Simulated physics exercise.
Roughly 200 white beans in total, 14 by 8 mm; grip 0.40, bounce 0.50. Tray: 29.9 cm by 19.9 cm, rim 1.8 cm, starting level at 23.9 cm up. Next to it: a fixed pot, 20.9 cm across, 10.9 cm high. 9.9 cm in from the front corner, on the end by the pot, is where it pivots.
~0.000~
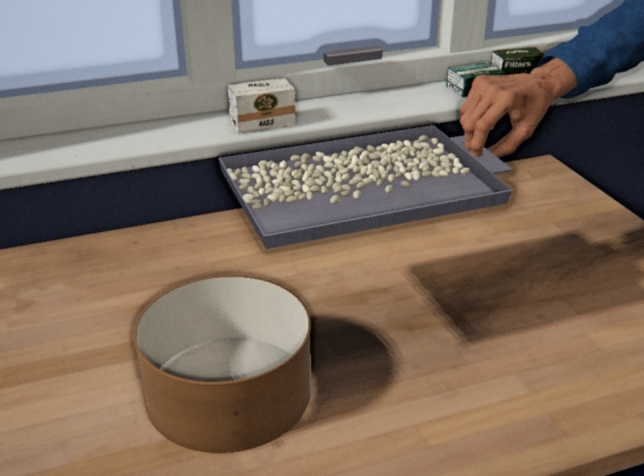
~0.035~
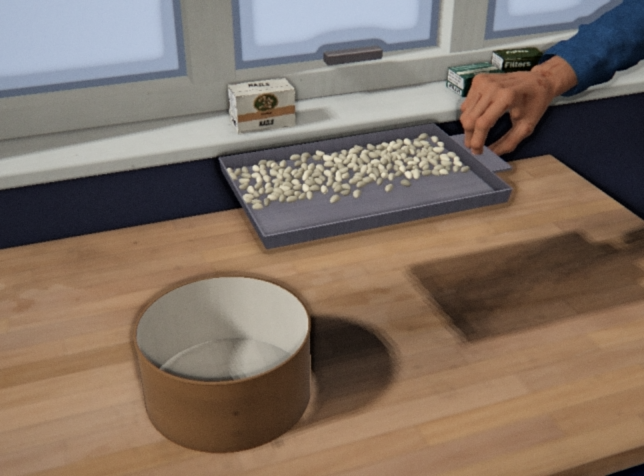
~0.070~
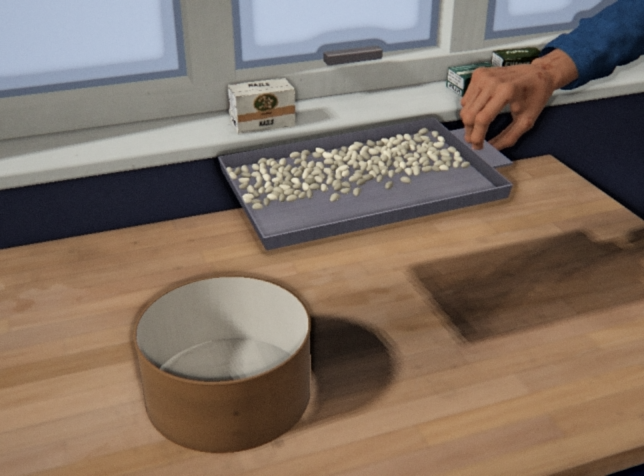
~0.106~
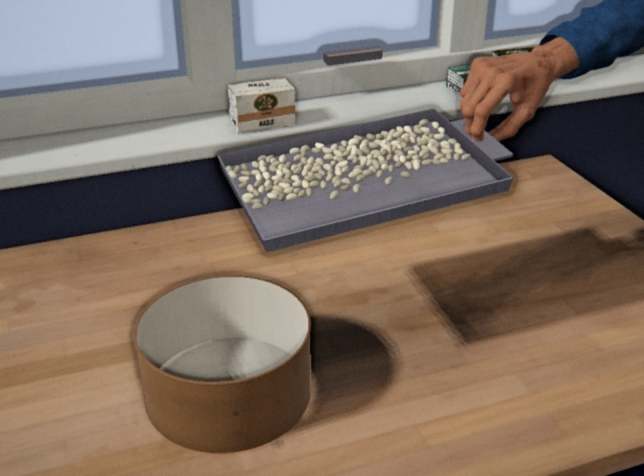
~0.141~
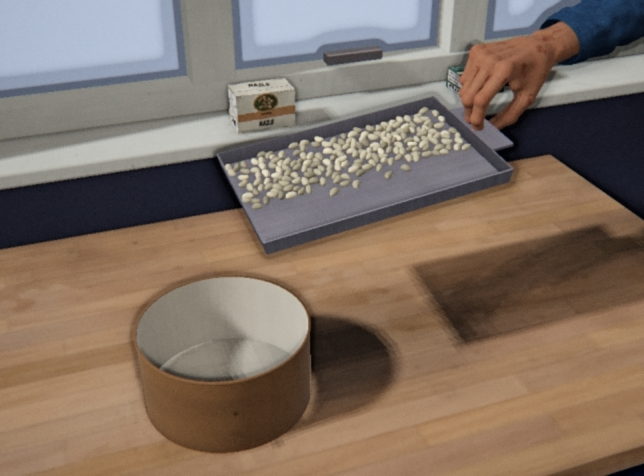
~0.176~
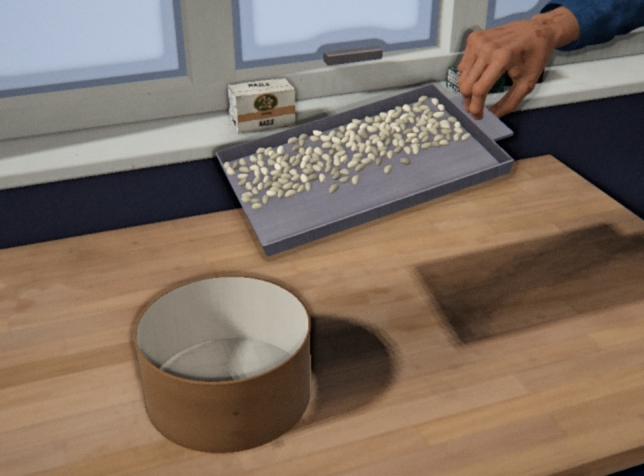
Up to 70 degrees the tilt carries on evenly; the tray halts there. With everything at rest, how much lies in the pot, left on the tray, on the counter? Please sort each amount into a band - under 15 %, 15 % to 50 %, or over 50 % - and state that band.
Pot: Over 50 %; left on the tray: 15 % to 50 %; counter: Under 15 %.
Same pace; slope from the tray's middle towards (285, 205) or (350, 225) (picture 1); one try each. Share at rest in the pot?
First try: About 45 percent; second try: About 40 percent.
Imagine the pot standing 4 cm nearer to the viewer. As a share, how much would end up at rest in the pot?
Close to 75 per cent, then.
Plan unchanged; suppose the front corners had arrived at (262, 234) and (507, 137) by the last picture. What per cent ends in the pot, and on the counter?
Pot: 30, counter: 35.
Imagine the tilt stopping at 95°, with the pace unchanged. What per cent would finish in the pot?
Around 95 per cent, then.
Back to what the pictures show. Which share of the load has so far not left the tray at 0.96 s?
Roughly 35 percent of the load, I'd say.
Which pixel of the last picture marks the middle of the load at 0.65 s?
By then the middle of the load sits around (274, 206).
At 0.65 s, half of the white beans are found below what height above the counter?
Roughly 26 centimetres, give or take.
Then, at 0.46 s, tilt 41 degrees; the tray holds 100 %, the pot 0 %.
After 0.65 s, tilt 60 degrees; the tray holds 100 %, the pot 0 %.
After 0.96 s, tilt 70 degrees; the tray holds 35 %, the pot 55 %.
By 2.2 s all is still; pot 75 %, tray 25 %, counter 5 %.
